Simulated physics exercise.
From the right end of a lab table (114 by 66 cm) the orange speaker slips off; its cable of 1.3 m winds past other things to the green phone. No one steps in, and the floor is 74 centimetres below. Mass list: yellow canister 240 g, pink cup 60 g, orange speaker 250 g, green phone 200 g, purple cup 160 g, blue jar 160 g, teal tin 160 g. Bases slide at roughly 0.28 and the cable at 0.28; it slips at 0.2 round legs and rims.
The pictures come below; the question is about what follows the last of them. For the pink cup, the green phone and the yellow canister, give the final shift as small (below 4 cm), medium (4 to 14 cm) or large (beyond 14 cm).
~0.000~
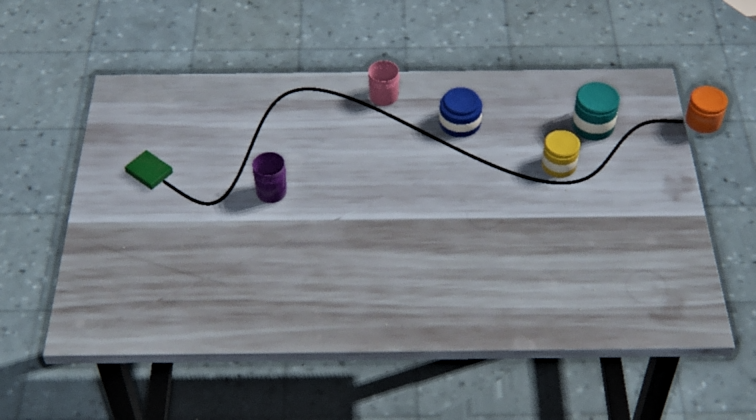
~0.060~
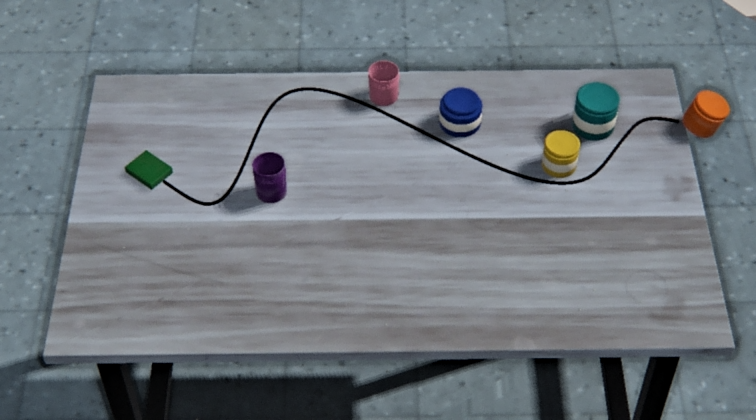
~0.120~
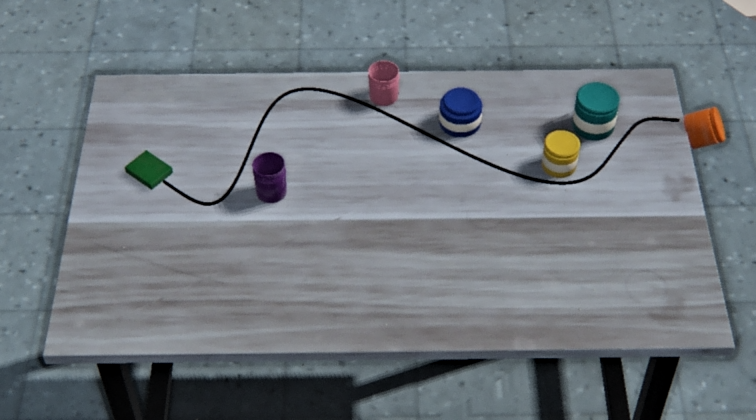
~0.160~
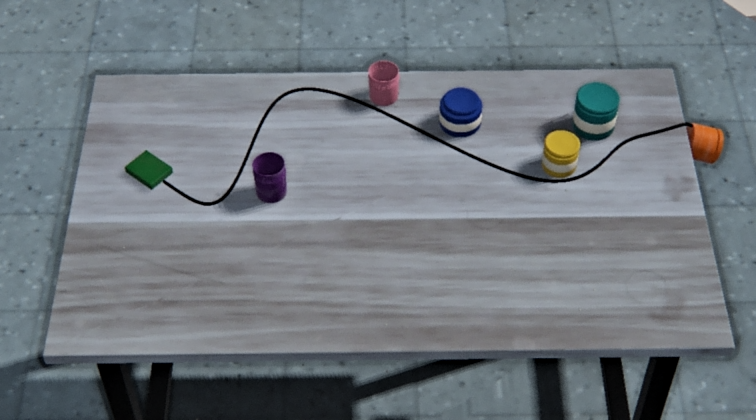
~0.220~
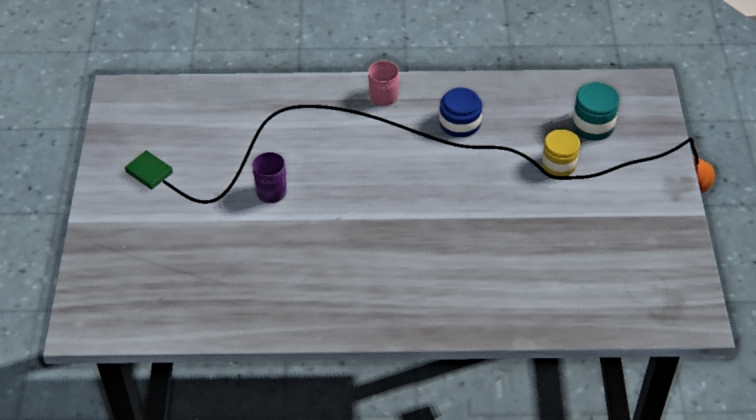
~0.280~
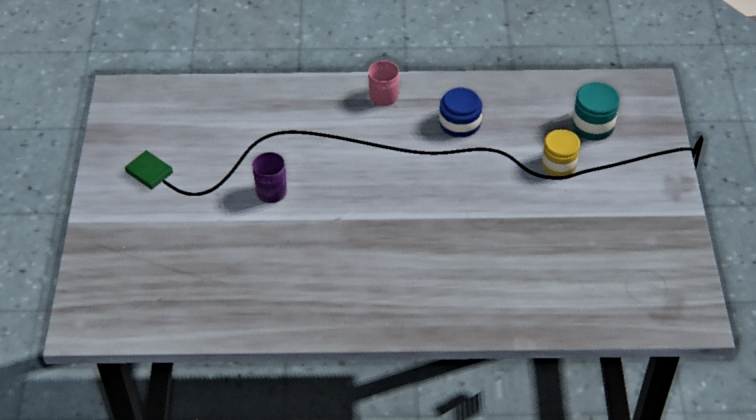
Shifts - the pink cup small, the green phone large, the yellow canister small.
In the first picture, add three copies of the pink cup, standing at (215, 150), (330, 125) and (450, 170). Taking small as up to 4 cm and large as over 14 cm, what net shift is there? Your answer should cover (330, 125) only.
At that spot the shift is big.
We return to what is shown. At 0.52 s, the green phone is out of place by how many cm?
Approx. shift - green phone 25 cm.
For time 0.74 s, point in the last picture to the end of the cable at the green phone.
Estimated pixel: (400, 159).
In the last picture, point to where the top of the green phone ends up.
Around (439, 140).
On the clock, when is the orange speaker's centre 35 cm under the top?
At 0.34 s.
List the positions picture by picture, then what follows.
The first frame shows pink cup (384, 71); green phone (148, 167); yellow canister (562, 142); cable runs through (625, 137) (522, 176) (396, 119) (278, 99) (227, 194).
The second frame shows orange speaker (709, 103); cable runs through (625, 137) (396, 119) (227, 194).
The third frame shows orange speaker (704, 128); cable runs through (625, 137) (396, 119) (227, 194).
The fourth frame shows orange speaker (702, 143); cable runs through (633, 138) (396, 119) (227, 194).
The fifth frame shows orange speaker (692, 174); cable runs through (680, 146) (424, 135) (227, 191).
The sixth frame shows pink cup (384, 71); green phone (148, 167); yellow canister (562, 142); cable runs through (605, 167) (471, 150) (337, 137) (228, 176).
At 0.5 s, the cable's tail end at (294, 155); green phone 24 cm off its start, yellow canister 1 cm off its start, orange speaker over the edge.
At 0.7 s, the cable's tail end at (400, 159); green phone 44 cm off its start, yellow canister 1 cm off its start, orange speaker over the edge.
At 1.0 s, the cable's tail end at (452, 154); green phone 53 cm off its start at (436, 140), yellow canister 1 cm off its start at (563, 137), orange speaker over the edge.
At 1.2 s, the cable's tail end at (455, 154); green phone 54 cm off its start, yellow canister 1 cm off its start, orange speaker over the edge.
At 2.4 s, the cable's tail end at (455, 154); green phone 54 cm off its start at (439, 140), yellow canister 1 cm off its start at (563, 137), pink cup 0 cm off its start at (384, 71), orange speaker over the edge.
